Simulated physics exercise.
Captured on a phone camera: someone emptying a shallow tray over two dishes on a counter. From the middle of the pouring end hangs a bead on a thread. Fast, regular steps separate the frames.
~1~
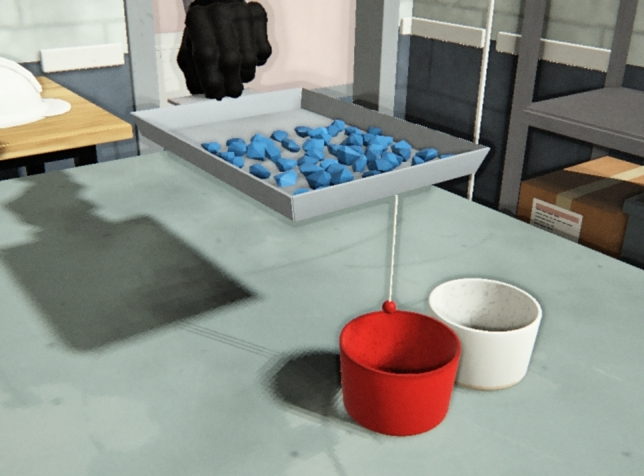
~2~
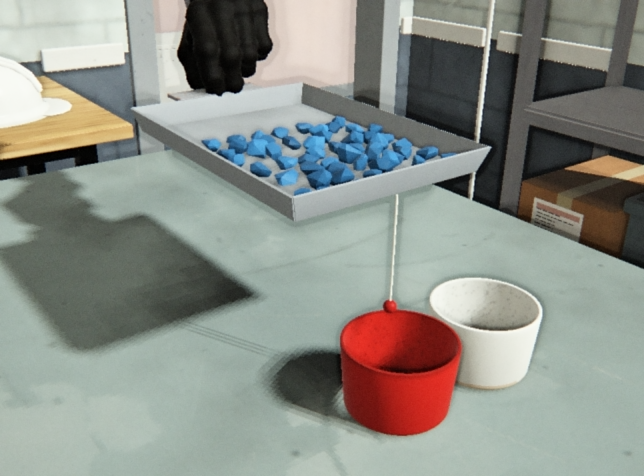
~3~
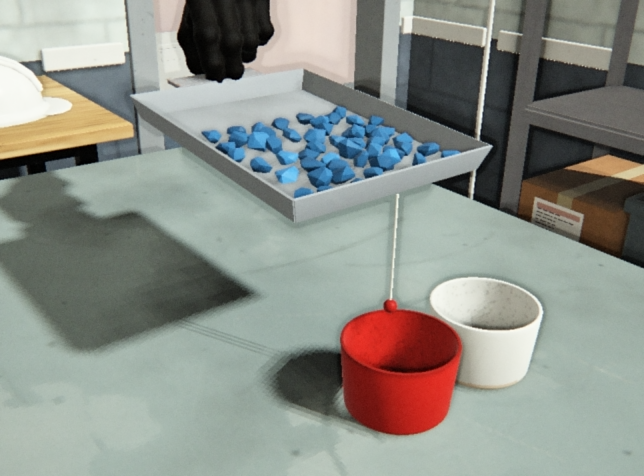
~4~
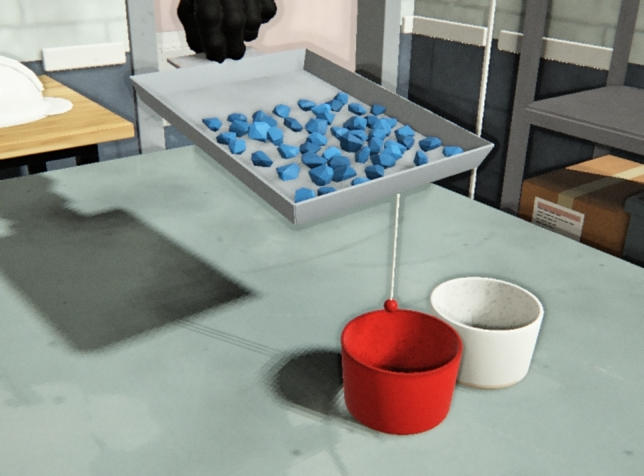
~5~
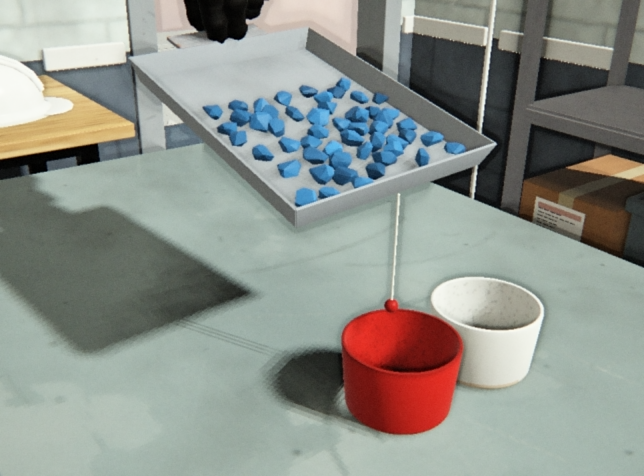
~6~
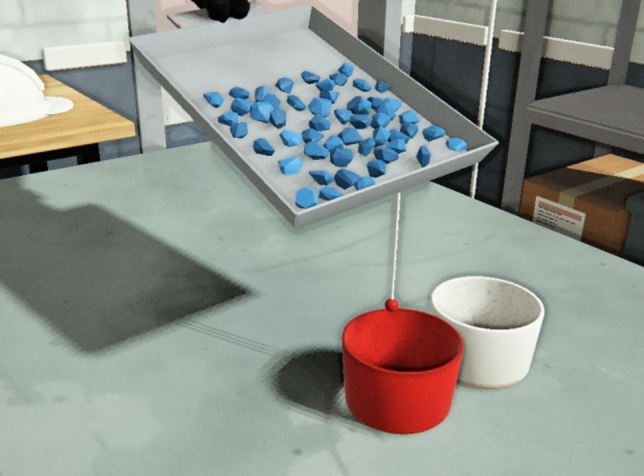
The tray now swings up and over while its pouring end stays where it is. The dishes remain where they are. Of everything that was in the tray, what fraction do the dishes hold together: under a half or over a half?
Dishes miss most.
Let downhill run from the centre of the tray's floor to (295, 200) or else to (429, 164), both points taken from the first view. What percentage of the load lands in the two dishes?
Lab note: Try one about 0 %, try two about 80 %.
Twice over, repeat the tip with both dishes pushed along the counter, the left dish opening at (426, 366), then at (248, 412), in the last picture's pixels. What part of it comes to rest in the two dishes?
Roughly 40% on the first try and 70% on the second.
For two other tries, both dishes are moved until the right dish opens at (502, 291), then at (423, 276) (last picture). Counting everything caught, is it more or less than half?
Try 1: Not up to half; try 2: Not up to half.
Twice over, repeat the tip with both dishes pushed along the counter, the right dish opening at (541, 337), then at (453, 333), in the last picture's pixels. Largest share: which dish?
For the first placement, the left-side one; for the second placement, the left-side one.
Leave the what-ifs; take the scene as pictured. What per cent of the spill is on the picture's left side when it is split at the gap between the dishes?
Around 80 per cent, give or take.
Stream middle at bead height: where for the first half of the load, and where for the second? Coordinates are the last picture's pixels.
About (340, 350) to begin with, then about (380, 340).
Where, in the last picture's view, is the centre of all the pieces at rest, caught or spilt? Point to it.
Somewhere around (346, 452) in the last picture.
Shortly afterwards, tray tipped steeply; the whole lot on the tray.
Next, tray tipped past a quarter turn; near a quarter on the tray; a little in the left dish; near a third outside both; near a third in the air.
Some moments later, tray tipped past a quarter turn; near a quarter in the left dish; the bulk outside both.
In the end, tray tipped past a quarter turn; near a quarter in the left dish; none at all in the right dish; the bulk outside both.
